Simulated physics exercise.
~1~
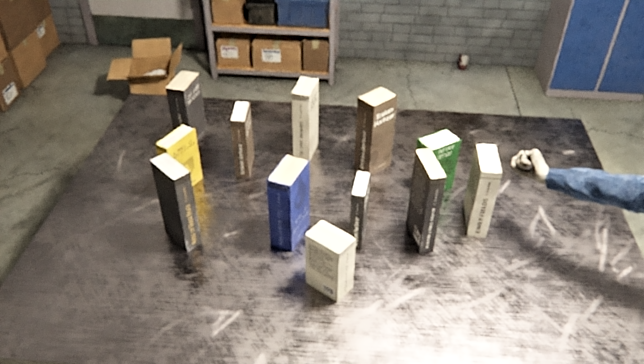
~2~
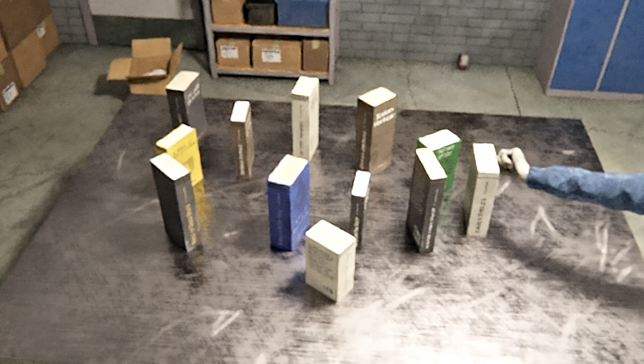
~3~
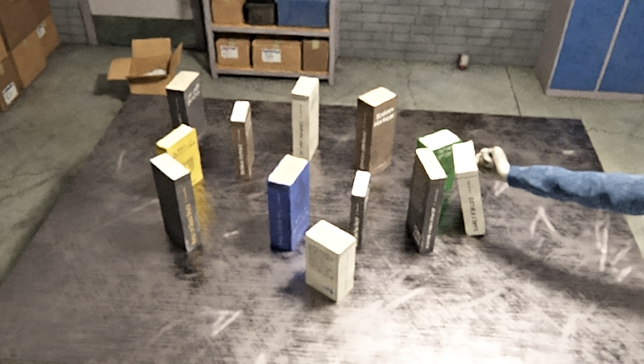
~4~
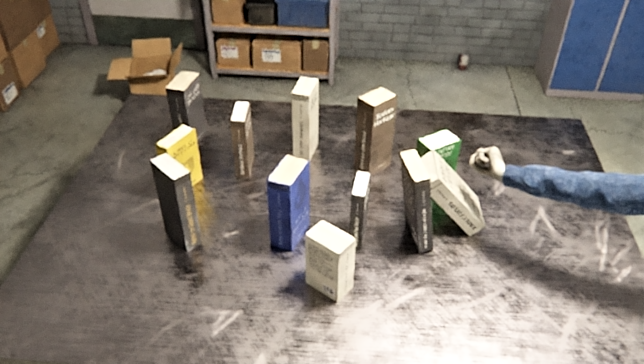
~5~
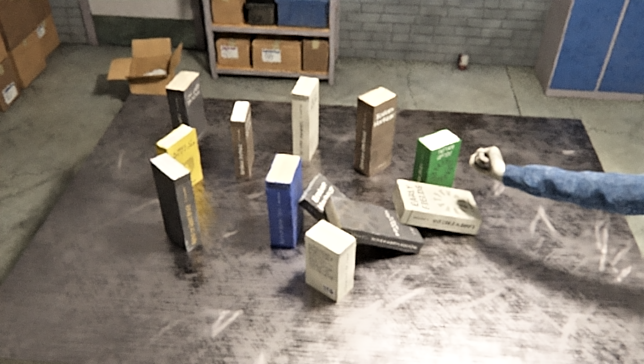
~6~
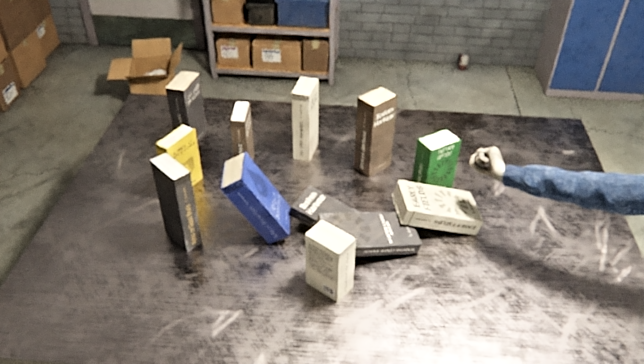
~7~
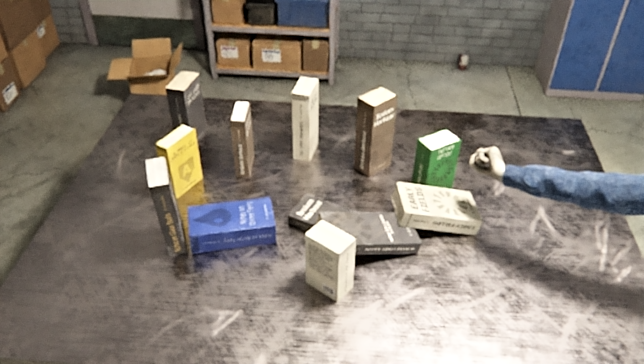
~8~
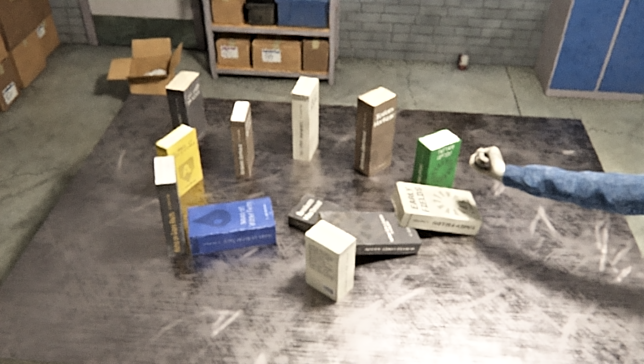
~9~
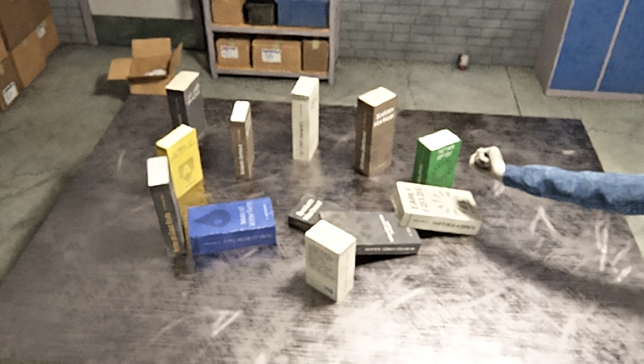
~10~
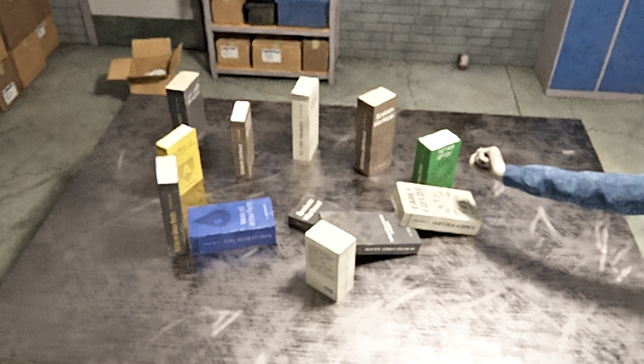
The video shows a hand tipping a whitish book among thick books standing on a dark surface; it falls left, followed by a black book, a small dark one and the blue book, which ends flat beside a still-upright dark book, while the green and yellow books stay standing.
